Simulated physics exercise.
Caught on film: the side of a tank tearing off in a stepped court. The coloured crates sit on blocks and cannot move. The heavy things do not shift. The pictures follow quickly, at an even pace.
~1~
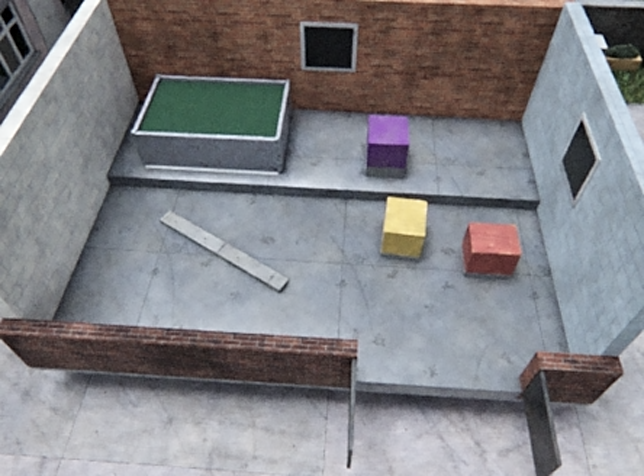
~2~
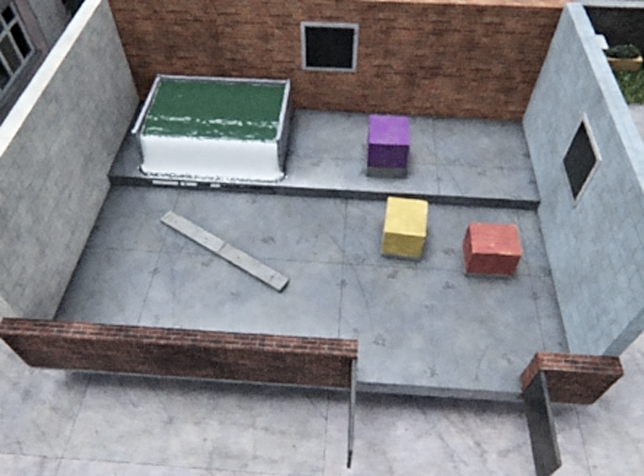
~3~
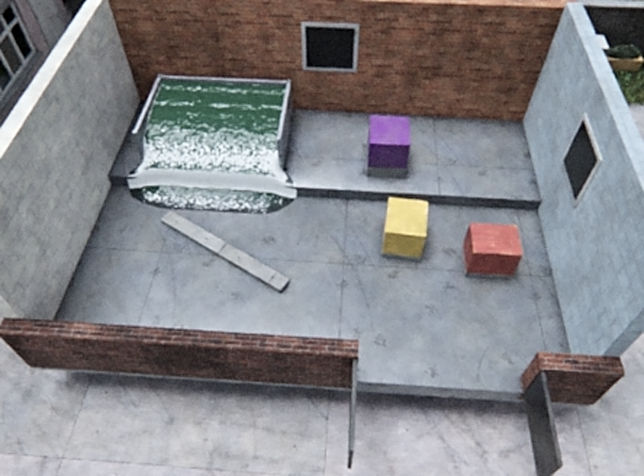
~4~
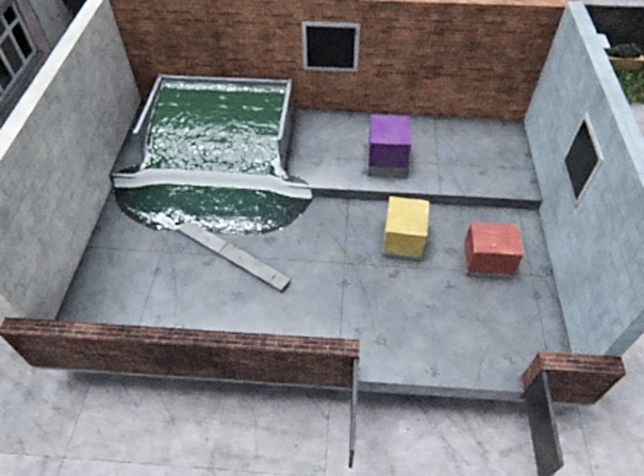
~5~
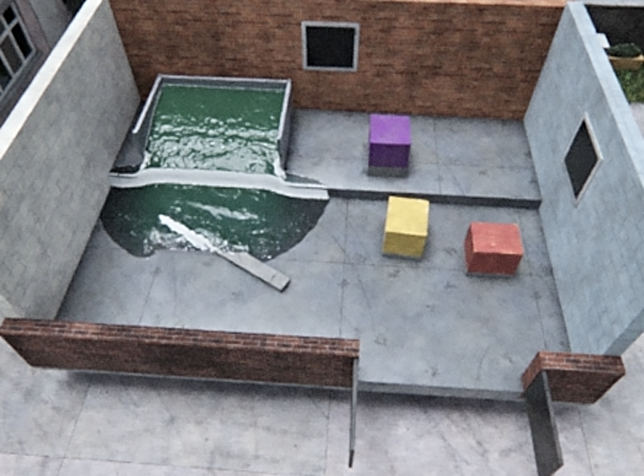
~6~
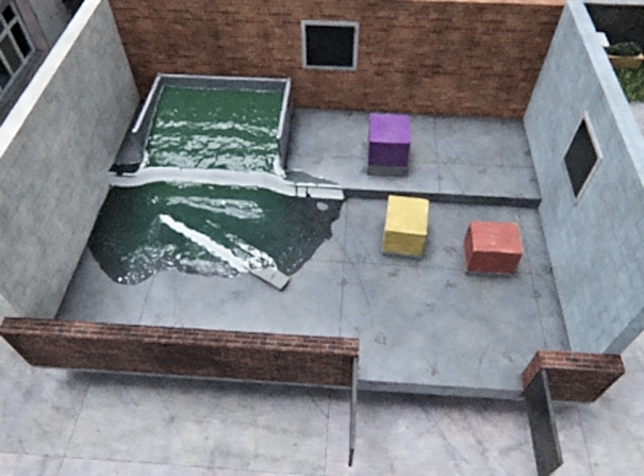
The video shows green water in a raised tank inside a walled, stepped court, then pouring from its open front side over the step and spreading across the lower floor around a pale plank, while three coloured blocks stay still.
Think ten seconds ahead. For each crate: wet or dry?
The yellow crate is soaked; the red crate is soaked; the purple crate keeps dry.
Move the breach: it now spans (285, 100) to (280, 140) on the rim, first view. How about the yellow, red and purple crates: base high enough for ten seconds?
In short: The yellow one takes water; the red one is topped; the purple one is wetted.
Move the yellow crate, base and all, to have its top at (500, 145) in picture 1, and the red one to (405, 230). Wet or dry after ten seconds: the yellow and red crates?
One by one: Yellow crate stays dry, red crate ends up wet.
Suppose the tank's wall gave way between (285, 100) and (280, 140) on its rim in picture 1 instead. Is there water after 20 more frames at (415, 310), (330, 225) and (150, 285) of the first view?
In that order: Awash, covered, no water.
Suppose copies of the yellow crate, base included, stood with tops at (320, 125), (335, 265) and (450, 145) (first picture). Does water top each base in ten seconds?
In that order: Is safe, gets wet, is spared.
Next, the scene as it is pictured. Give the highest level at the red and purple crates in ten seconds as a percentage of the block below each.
About 180 and 0 per cent.
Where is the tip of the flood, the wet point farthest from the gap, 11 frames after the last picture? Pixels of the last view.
Near (444, 369).
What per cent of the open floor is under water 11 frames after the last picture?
Close to 45 %.
A moment on, water covers 40 % of the floor; the yellow crate not reached, the red crate not reached, the purple crate not reached.
Next, water covers 45 % of the floor; the yellow crate water round its plinth, the red crate not reached, the purple crate not reached.
Then, water covers 60 % of the floor; the yellow crate water round its plinth, the red crate water round its plinth, the purple crate not reached.
Later, water covers 70 % of the floor; the yellow crate water round its plinth, the red crate water round its plinth, the purple crate not reached.
In the end, water covers 65 % of the floor; the yellow crate was topped, the red crate was topped, the purple crate stayed above the water.
